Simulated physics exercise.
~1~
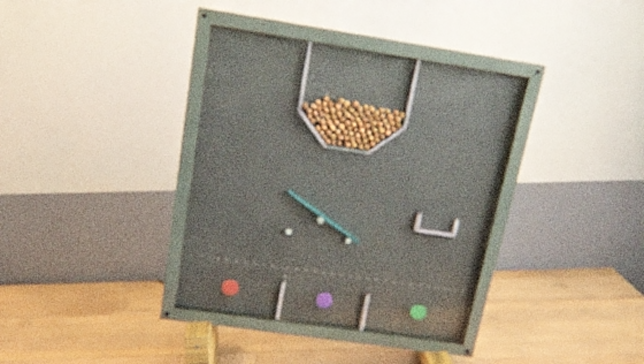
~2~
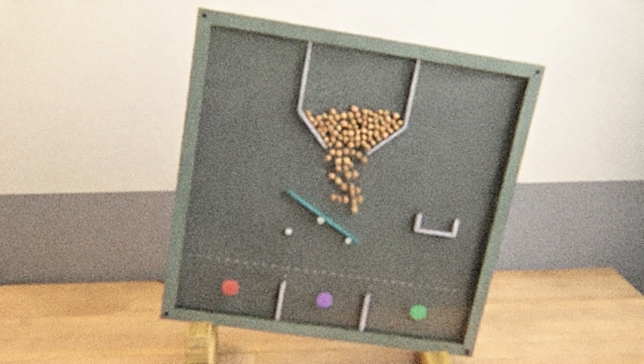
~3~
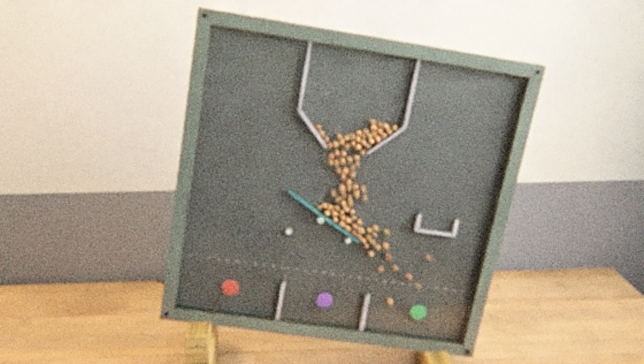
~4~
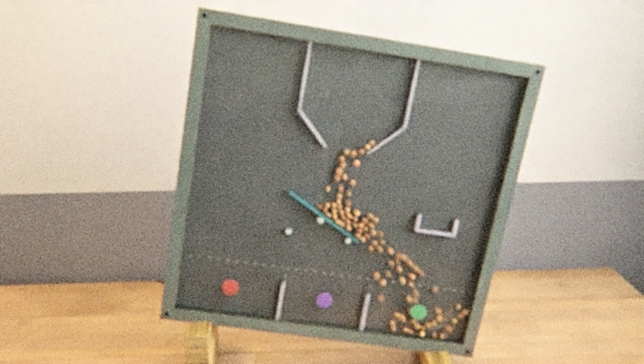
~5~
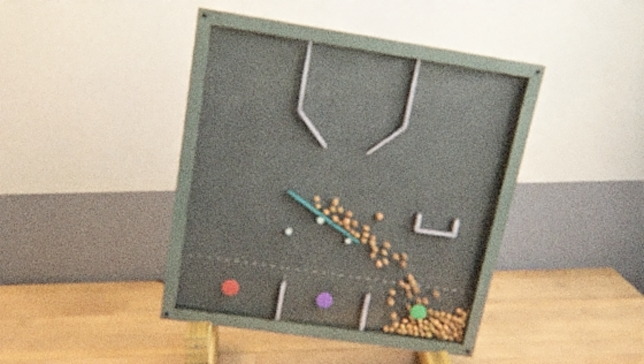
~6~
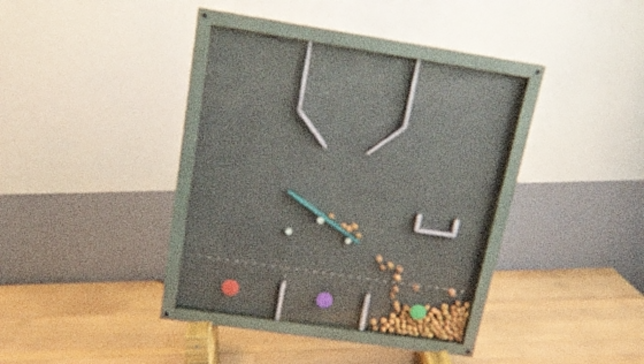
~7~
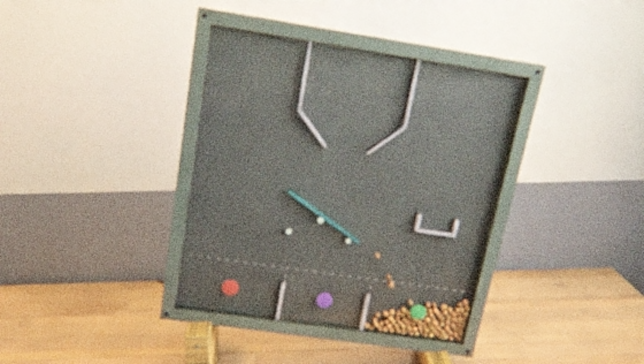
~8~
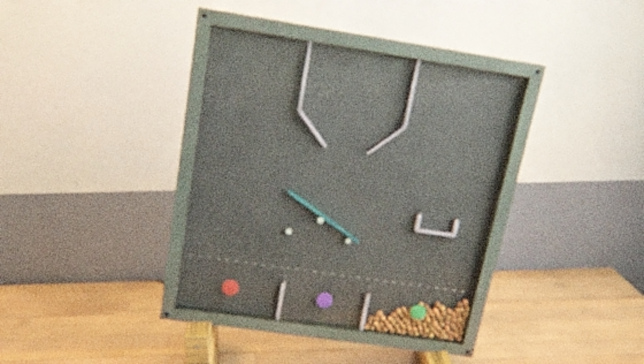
On an upright board, wooden beads pour from a hopper, slide down a tilted turquoise bar, and settle by the green sticker.
